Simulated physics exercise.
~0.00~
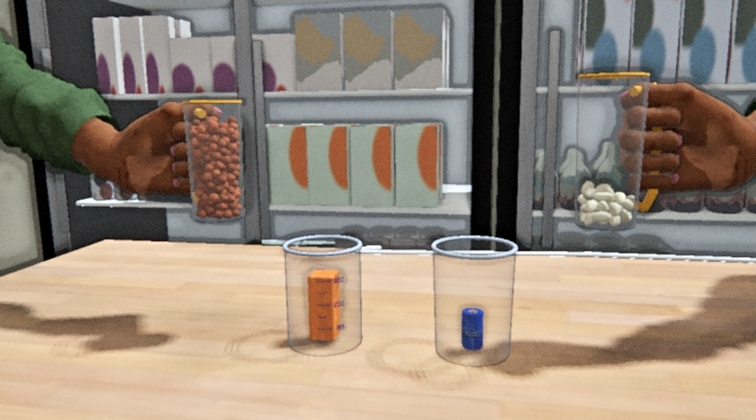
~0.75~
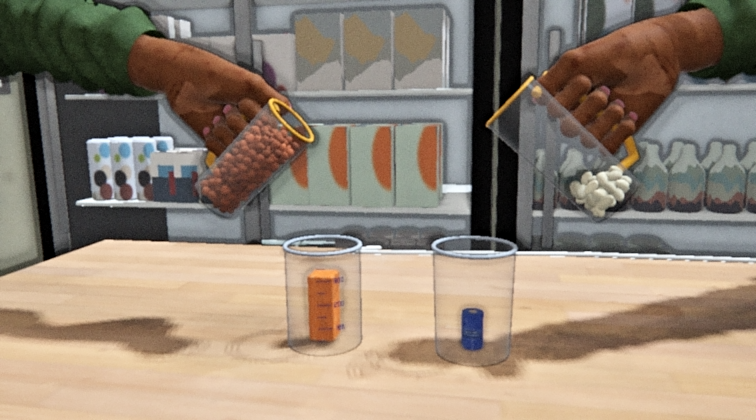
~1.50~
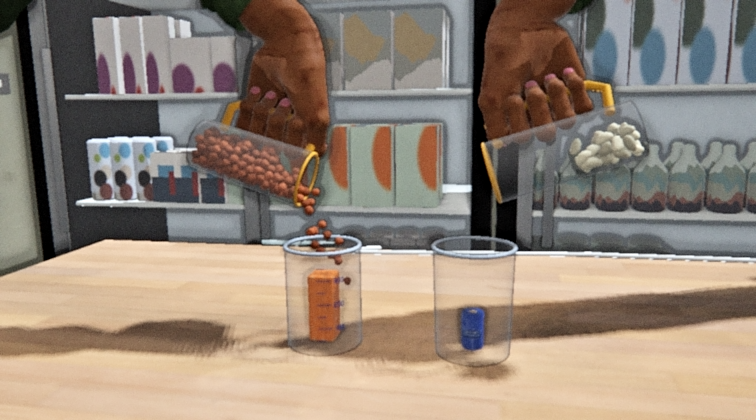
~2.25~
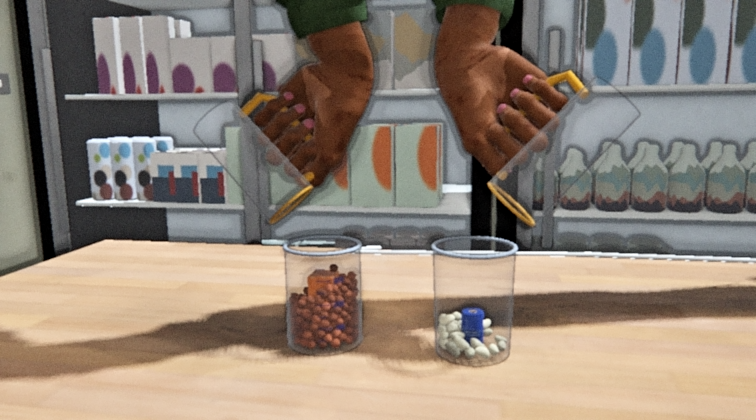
Two hands tip reddish-brown and white pieces into clear containers, leaving orange and blue objects showing.
